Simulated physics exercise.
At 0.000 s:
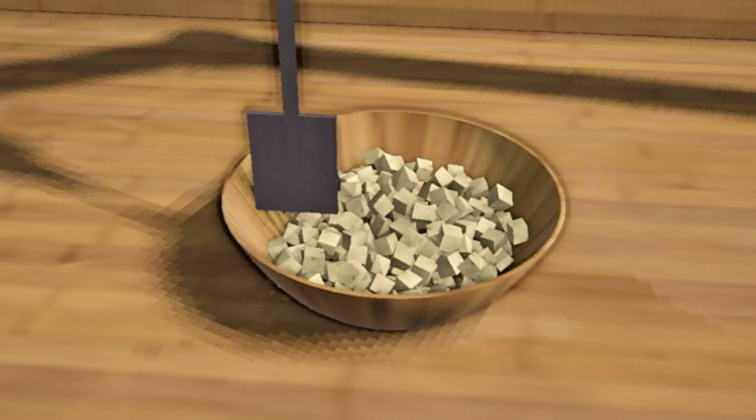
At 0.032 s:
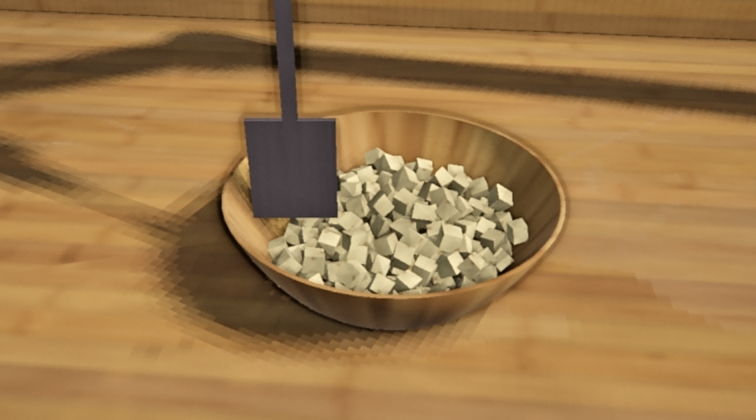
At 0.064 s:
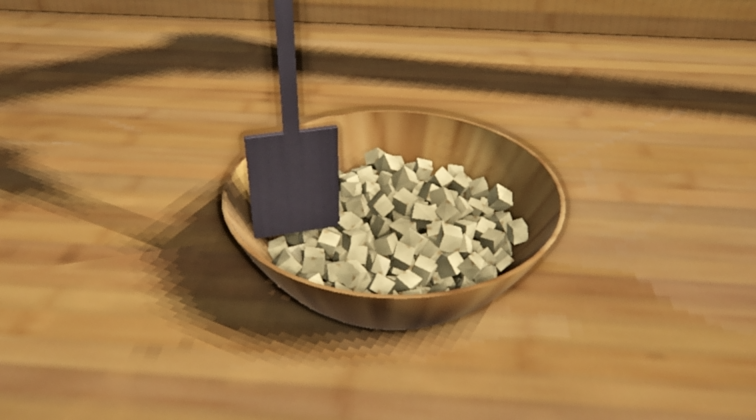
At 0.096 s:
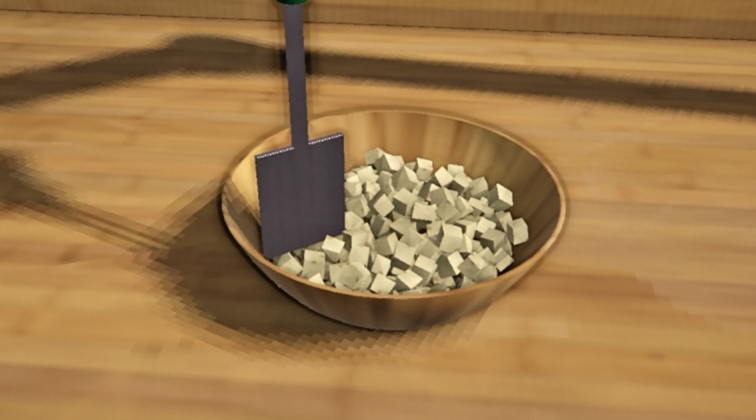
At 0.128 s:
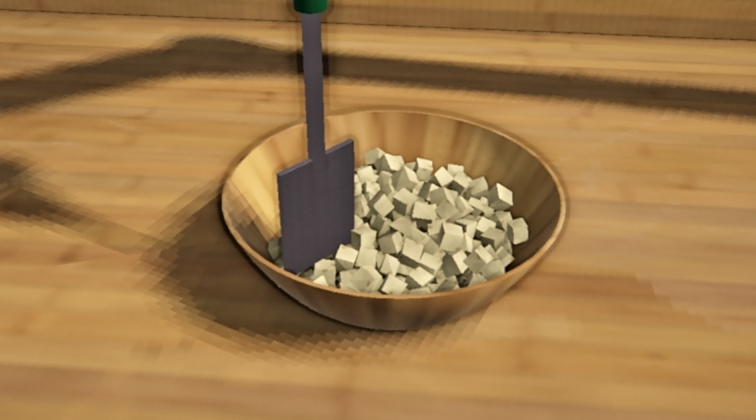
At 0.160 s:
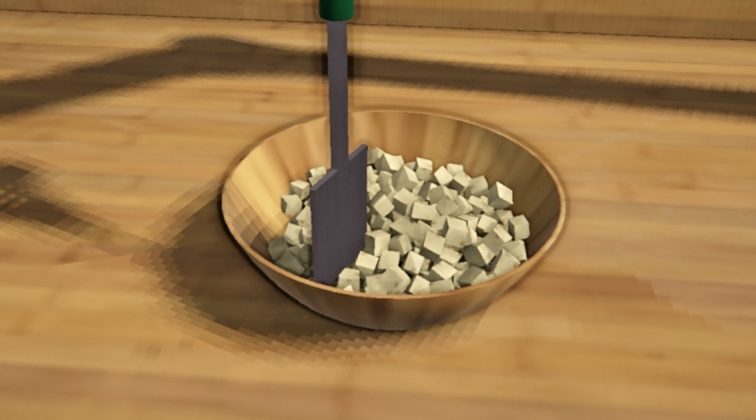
On a wooden table, a flat grey spatula hangs upright over the left side of a wooden bowl of pale cubes. It lowers into the bowl's left side, then sweeps toward the right along the near side, its blade turning increasingly edge-on and nudging nearby cubes while the bowl stays still.
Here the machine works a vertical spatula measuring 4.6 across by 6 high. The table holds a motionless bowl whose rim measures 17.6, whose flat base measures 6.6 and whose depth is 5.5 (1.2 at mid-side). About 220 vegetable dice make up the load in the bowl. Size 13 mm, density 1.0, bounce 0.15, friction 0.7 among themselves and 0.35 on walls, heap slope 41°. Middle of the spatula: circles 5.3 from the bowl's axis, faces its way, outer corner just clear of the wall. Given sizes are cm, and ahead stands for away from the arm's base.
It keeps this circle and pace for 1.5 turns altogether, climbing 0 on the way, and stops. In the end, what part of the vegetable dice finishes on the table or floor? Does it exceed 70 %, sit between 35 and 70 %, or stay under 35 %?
It stays under 35 %.
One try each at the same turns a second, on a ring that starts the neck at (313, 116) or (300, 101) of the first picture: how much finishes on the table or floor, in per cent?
Close to 30 per cent for the first and close to 35 per cent for the second.
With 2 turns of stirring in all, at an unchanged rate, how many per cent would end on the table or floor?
I'd expect around 35 per cent.
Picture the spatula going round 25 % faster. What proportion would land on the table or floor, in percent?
30 per cent.
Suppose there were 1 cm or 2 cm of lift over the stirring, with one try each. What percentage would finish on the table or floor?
Estimates: 10 % and 5 %.
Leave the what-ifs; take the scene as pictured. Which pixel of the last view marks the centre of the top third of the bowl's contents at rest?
I'd say close to (450, 193).
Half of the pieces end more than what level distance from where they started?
7 cm.
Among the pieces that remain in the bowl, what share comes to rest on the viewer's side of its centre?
Close to 35 in a hundred.
By 0.56 s, 252° round, highest piece 8 above the table; 211 in the bowl, 6 on the table or floor, 4 in flight or on the tool.
By 0.96 s, 78° round, highest piece 7 above the table; 176 in the bowl, 43 on the table or floor, 2 in flight or on the tool.
By 1.35 s, 180° round, highest piece 6 above the table; 161 in the bowl, 60 on the table or floor.
By 2.05 s, 180° round, highest piece 6 above the table; 161 in the bowl, 60 on the table or floor.
Final count, 161 in the bowl, 60 on the table or floor. That is 27 % on the table or floor.
